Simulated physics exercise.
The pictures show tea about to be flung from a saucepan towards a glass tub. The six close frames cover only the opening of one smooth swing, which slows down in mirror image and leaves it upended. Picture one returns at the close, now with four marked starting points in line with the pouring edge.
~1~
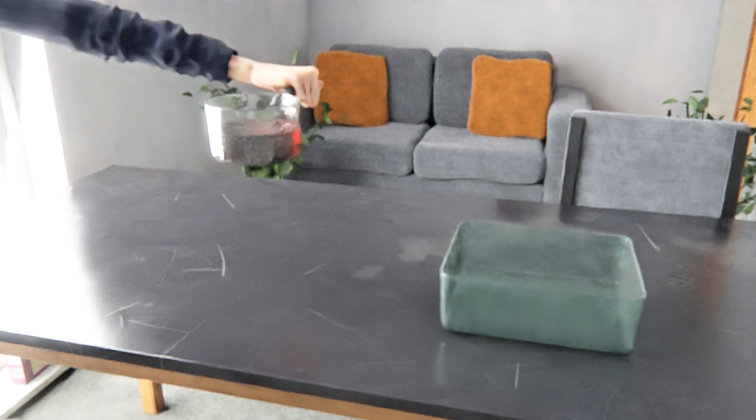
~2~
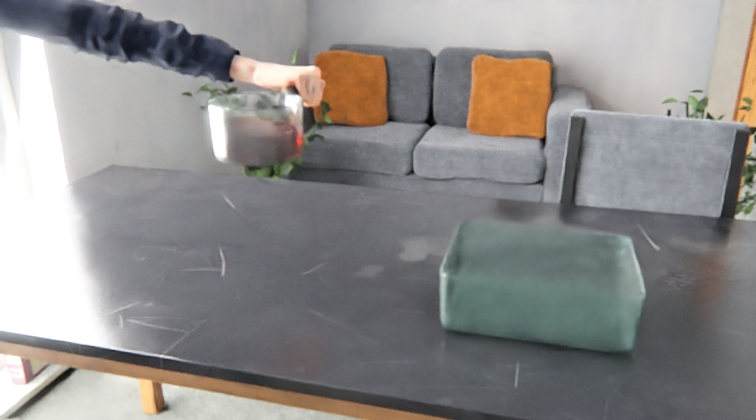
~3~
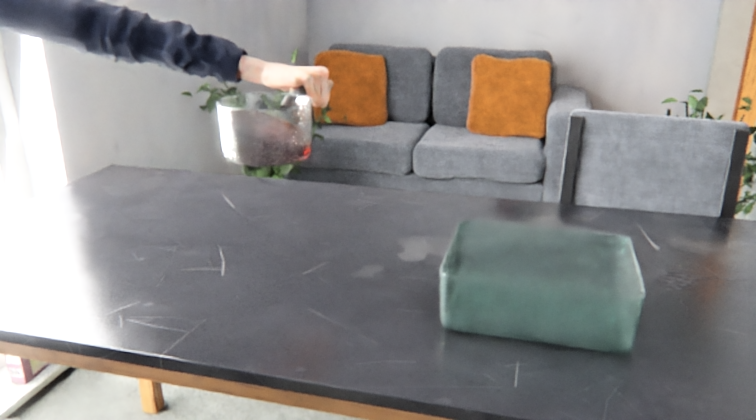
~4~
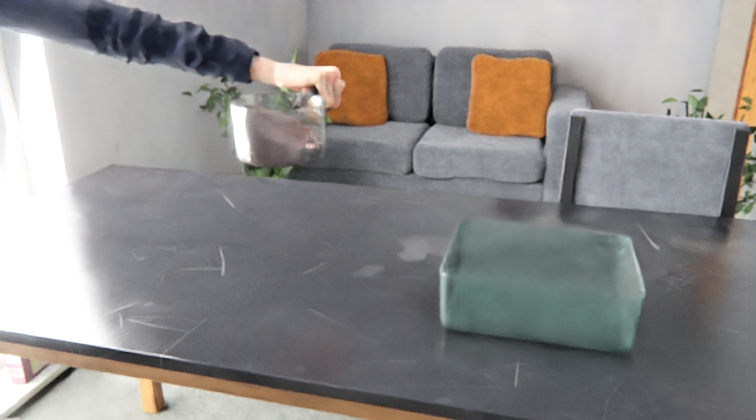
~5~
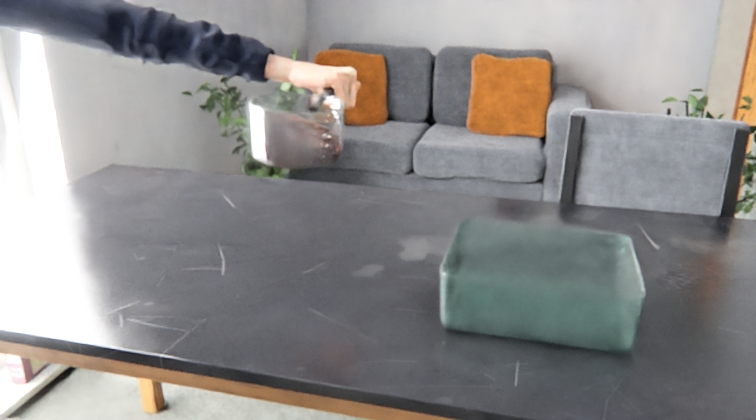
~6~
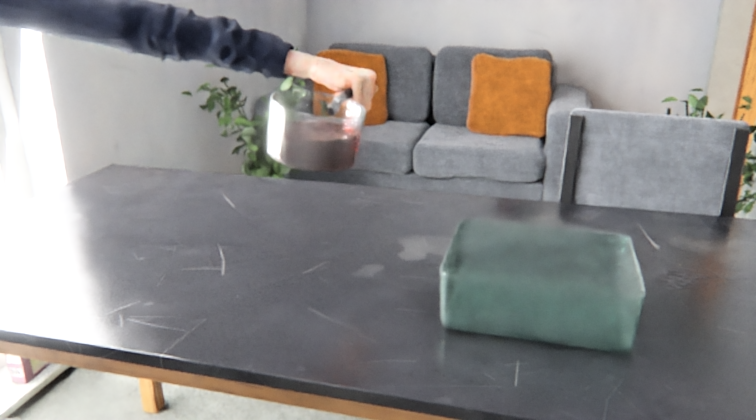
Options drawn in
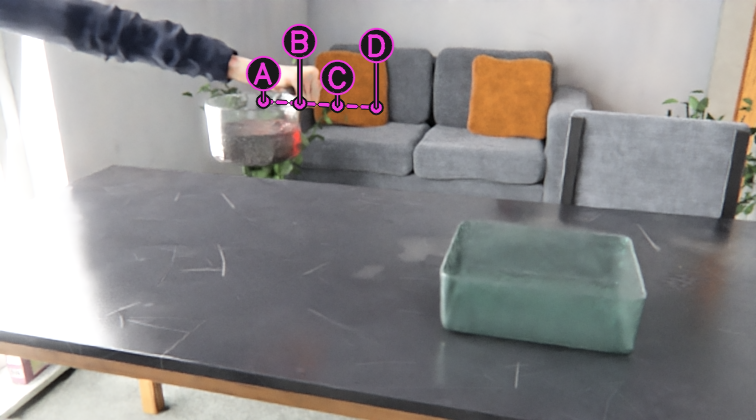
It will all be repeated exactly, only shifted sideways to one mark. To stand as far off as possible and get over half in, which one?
I would pick place C.
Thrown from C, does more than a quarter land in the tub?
Yes.
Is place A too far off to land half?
Yes, it does.
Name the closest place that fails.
That would be B.
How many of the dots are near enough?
Two of the four.
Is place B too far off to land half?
Yes, that goes wrong.
On the marked copy, A at (263, 101); B at (299, 103); C at (337, 105); D at (376, 107).
Choosing A, about 0 % lands in the tub, 99 % falls short.
Choosing B, about 31 % lands in the tub, 65 % falls short and 4 % goes beside or beyond.
Choosing C, about 67 % lands in the tub, 26 % falls short and 6 % goes beside or beyond.
Choosing D, about 89 % lands in the tub, 2 % falls short and 9 % goes beside or beyond.
